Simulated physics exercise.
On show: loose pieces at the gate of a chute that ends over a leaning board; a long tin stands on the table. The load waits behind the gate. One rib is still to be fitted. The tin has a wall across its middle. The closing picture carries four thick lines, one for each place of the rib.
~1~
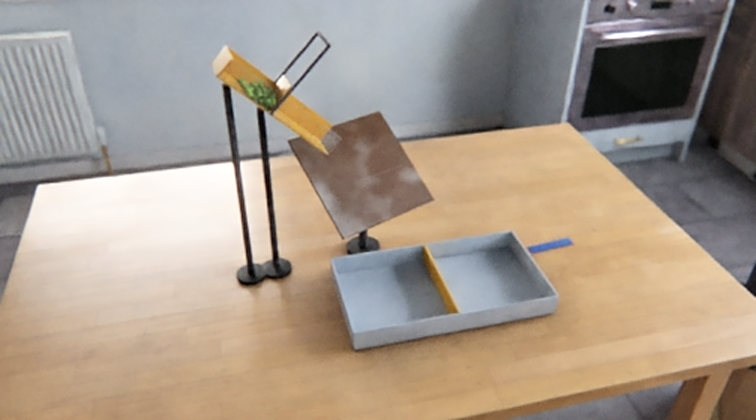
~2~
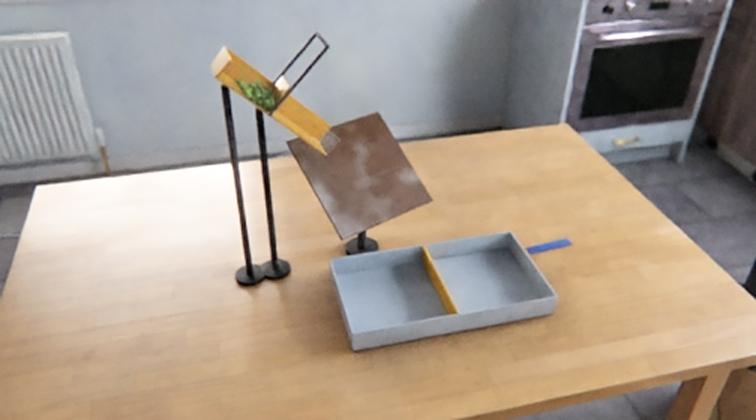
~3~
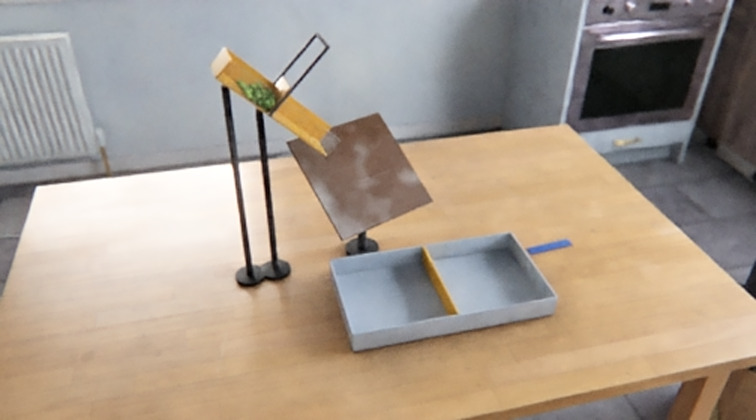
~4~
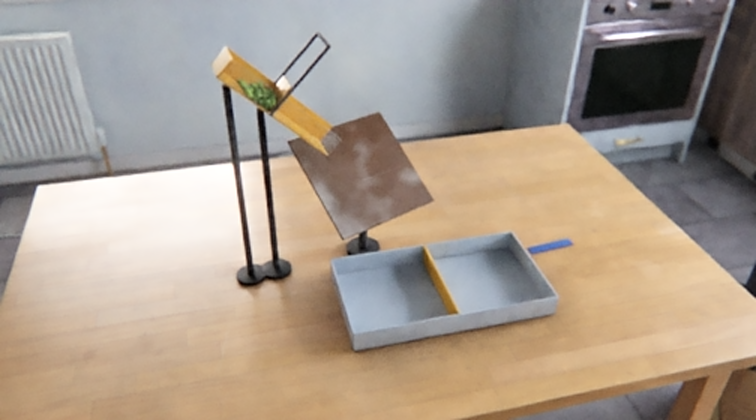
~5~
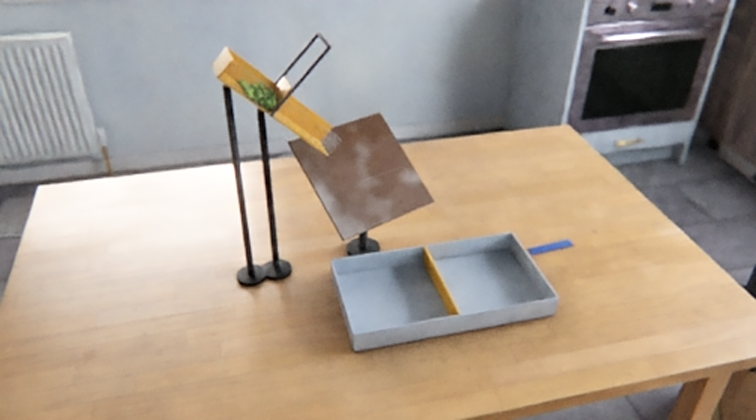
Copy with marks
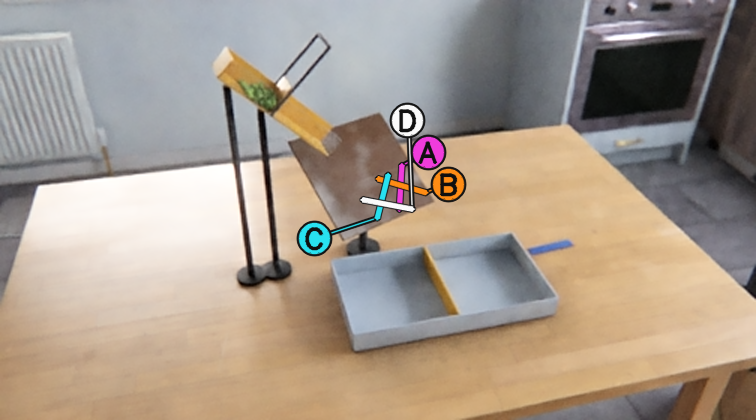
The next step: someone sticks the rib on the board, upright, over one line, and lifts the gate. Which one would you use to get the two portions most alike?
The answer is line B.
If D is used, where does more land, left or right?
More lands on the right.
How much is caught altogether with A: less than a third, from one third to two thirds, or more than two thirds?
More than two thirds.
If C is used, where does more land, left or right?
More lands on the left.
On the marked copy, line A from (401, 165) to (399, 209); line B from (378, 178) to (425, 192); line C from (388, 175) to (377, 217); line D from (363, 199) to (412, 209).
For line A, of what is caught, almost all in the left half, about a tenth in the right.
For line B, of what is caught, roughly half in the left half, roughly half in the right.
For line C, of what is caught, almost all in the left half, about a tenth in the right.
For line D, of what is caught, about a tenth in the left half, almost all in the right.
